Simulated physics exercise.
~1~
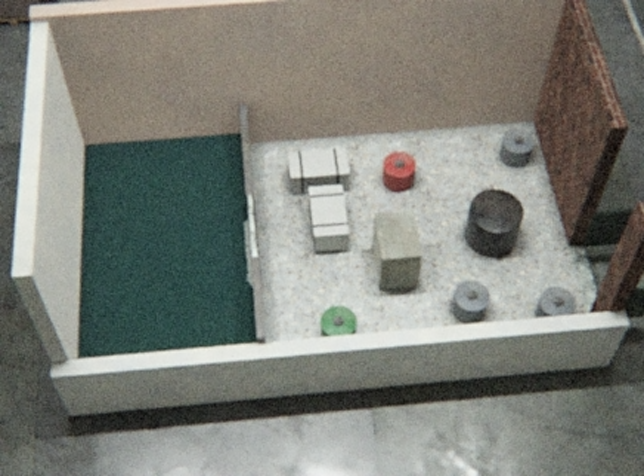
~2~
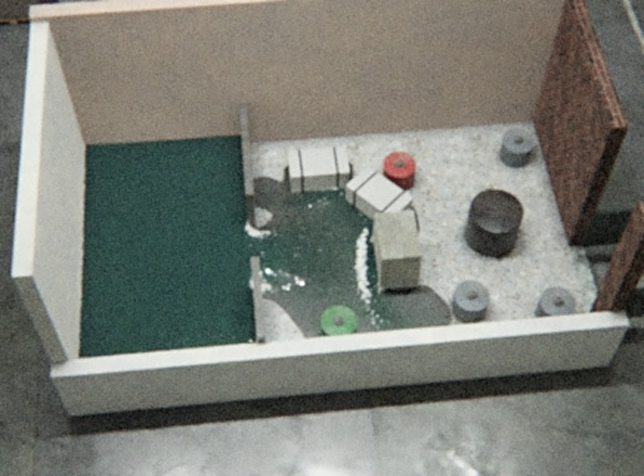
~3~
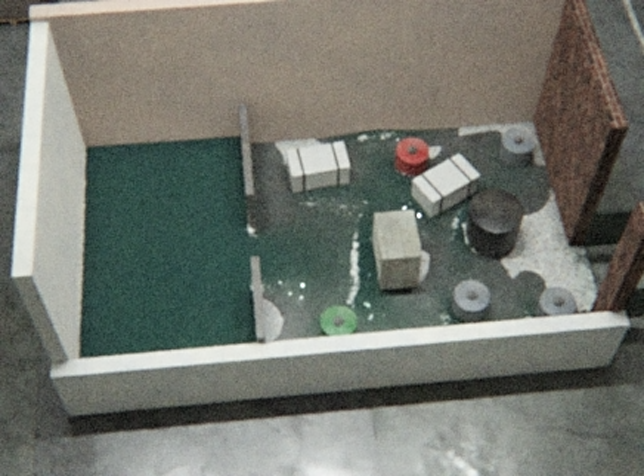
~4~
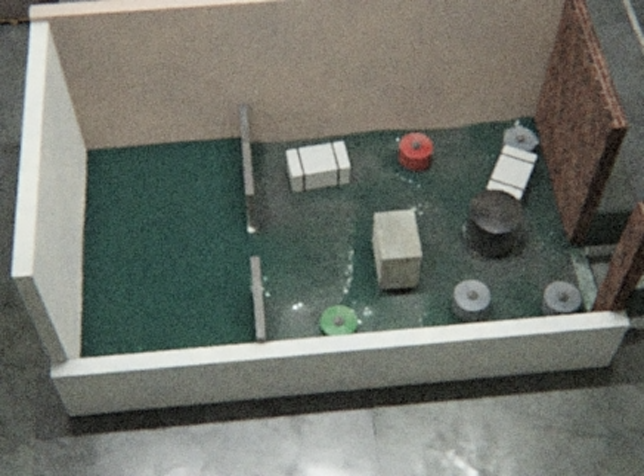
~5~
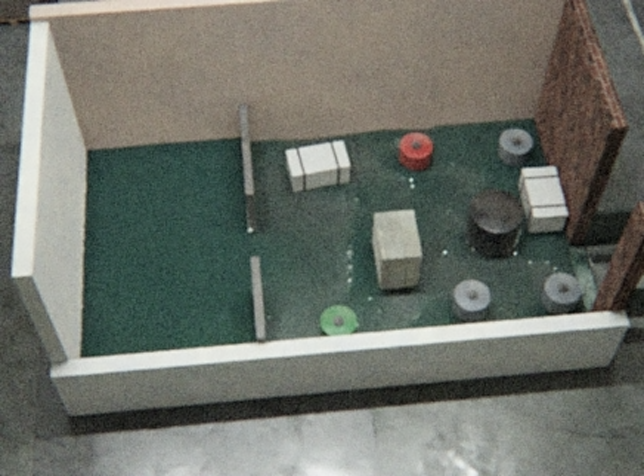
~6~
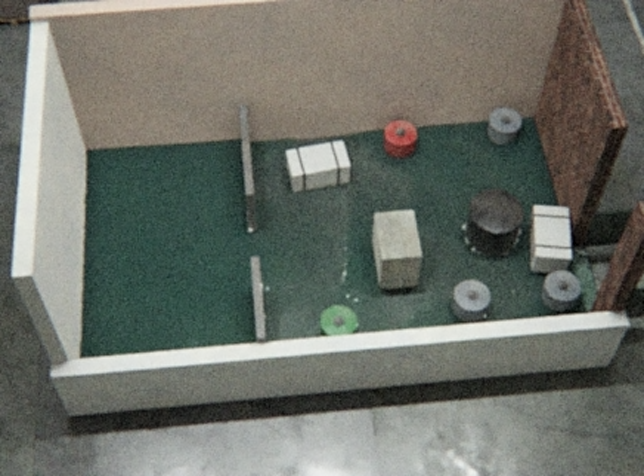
Dark green water bursts through the divider, carrying one white trunk rightward while most objects stay put.
